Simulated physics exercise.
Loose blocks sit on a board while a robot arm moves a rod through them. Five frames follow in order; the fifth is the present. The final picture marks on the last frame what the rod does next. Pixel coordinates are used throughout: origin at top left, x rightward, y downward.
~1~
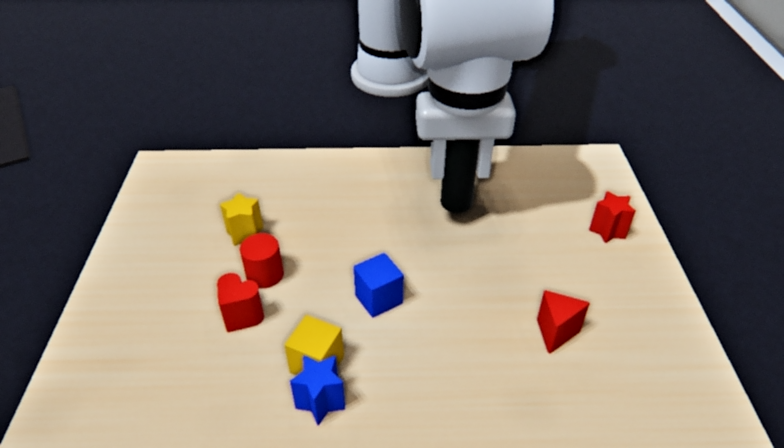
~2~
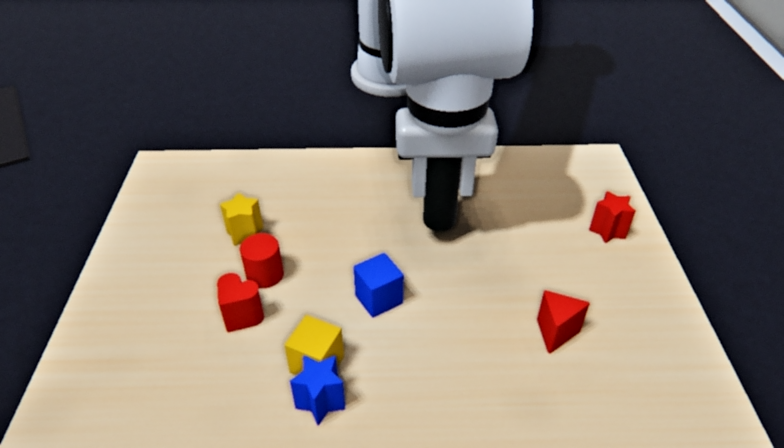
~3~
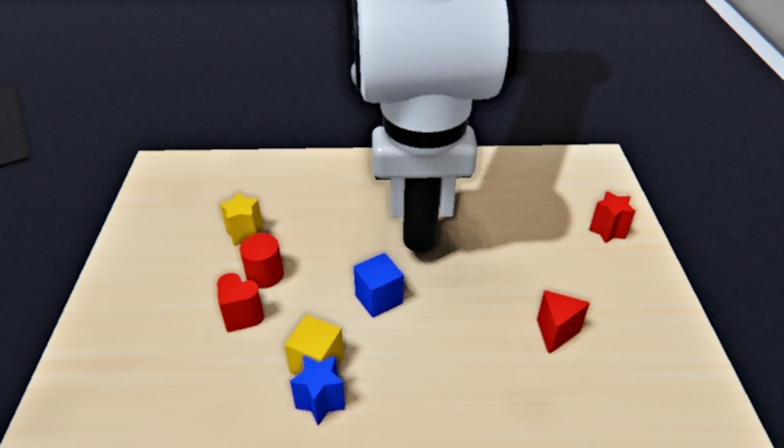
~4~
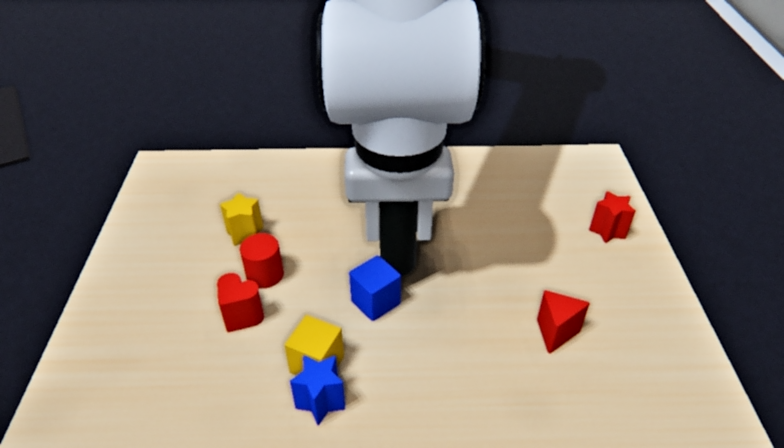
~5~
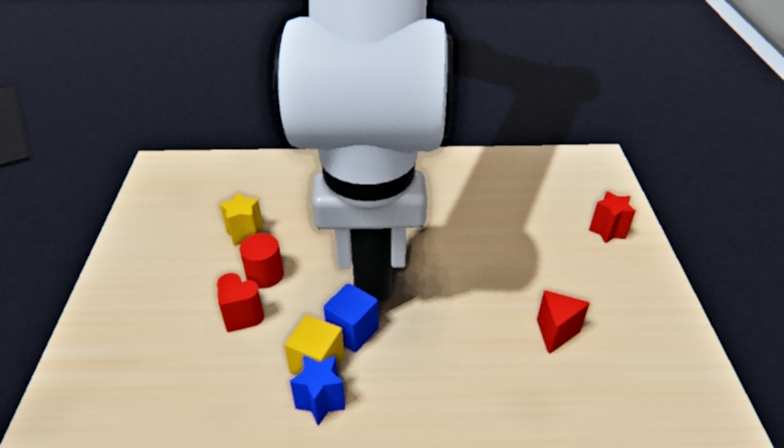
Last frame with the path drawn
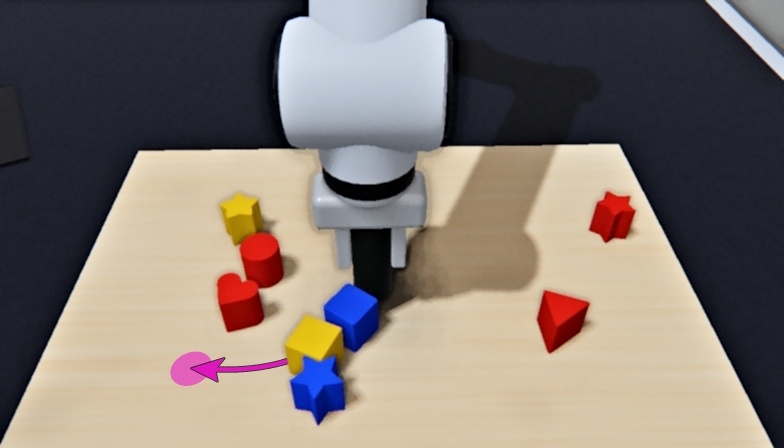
At first, a robot arm holds a dark rod near the far edge of a wooden board scattered with red, yellow and blue blocks. The rod moves toward the viewer and left until it meets the blue cube, then pushes it a short way in that direction, close beside the yellow block.
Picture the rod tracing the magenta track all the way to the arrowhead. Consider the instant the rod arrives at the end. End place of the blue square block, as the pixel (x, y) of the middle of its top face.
The middle of its upper face will lie at (245, 376).
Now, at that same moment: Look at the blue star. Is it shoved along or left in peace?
Once the path is done, it is somewhere new.
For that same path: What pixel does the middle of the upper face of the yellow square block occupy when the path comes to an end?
Its top centre lands on (234, 419).
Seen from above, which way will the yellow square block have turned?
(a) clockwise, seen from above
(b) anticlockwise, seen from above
I'll go with b - anticlockwise, seen from above.
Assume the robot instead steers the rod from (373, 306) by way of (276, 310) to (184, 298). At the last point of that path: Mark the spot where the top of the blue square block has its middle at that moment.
Close to (314, 311).
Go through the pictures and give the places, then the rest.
Lower end of the rod at (456, 204), tops of blocks, red heart at (235, 288), yellow square block at (313, 336), blue star at (317, 374), blue square block at (378, 270), in the first picture.
Rod at (439, 222), blocks as before, in the second picture.
Rod at (420, 242), blocks as before, in the third picture.
Rod at (398, 265), blue square block at (375, 273), in the fourth picture.
Rod at (373, 291), red heart at (235, 288), yellow square block at (313, 336), blue star at (317, 374), blue square block at (351, 303), in the fifth picture.
The drawn path runs from (373, 306) via (326, 344) and (261, 367), ending at (191, 368).
On the path given first. One third of the way, rod at (324, 330); yellow square block at (268, 377); blue star at (304, 401), turned 65° anticlockwise; blue square block at (301, 347).
Two thirds of the way, rod at (257, 353); yellow square block at (234, 419), turned 35° anticlockwise; blue star at (300, 405), turned 85° anticlockwise; blue square block at (245, 376), turned 45° anticlockwise.
At the end, rod at (186, 354); red heart not moved; yellow square block at (234, 419), turned 35° anticlockwise; blue star at (300, 405), turned 85° anticlockwise; blue square block at (245, 376), turned 45° anticlockwise.
